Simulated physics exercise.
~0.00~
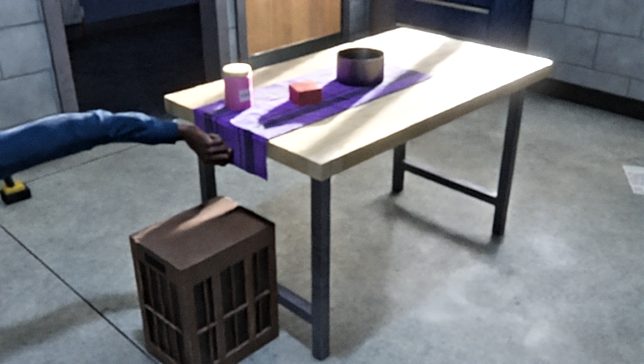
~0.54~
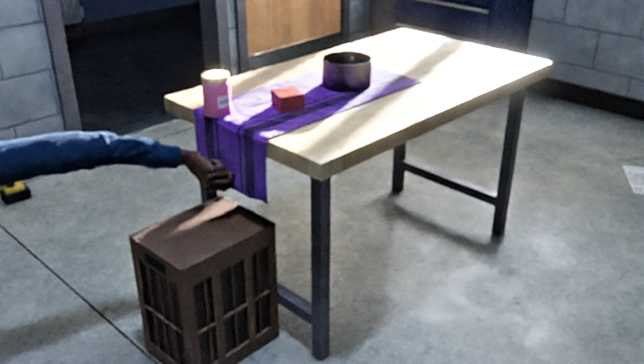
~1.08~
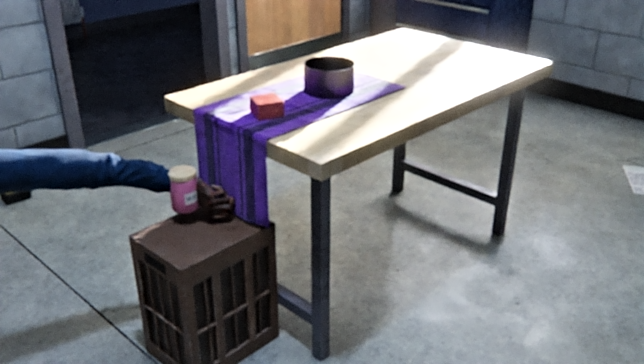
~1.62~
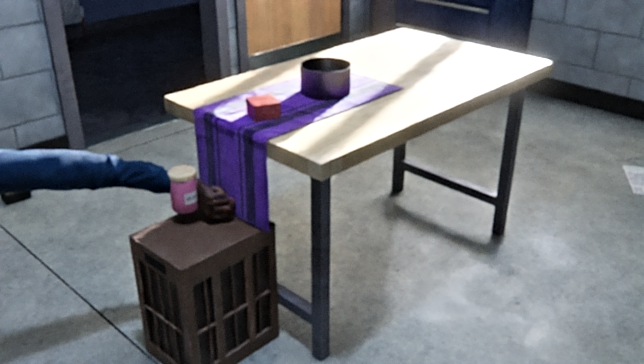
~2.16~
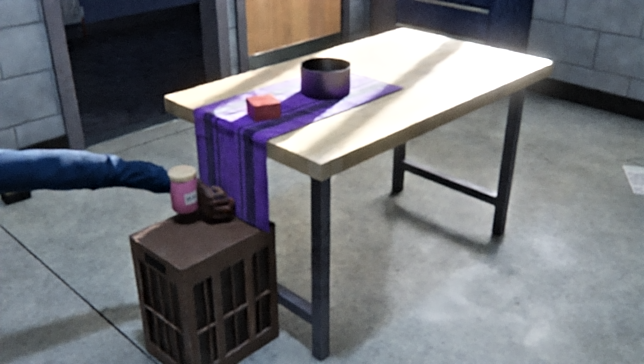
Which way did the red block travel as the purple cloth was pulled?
The red block moved to the left, carried along on the cloth toward the end of the table.
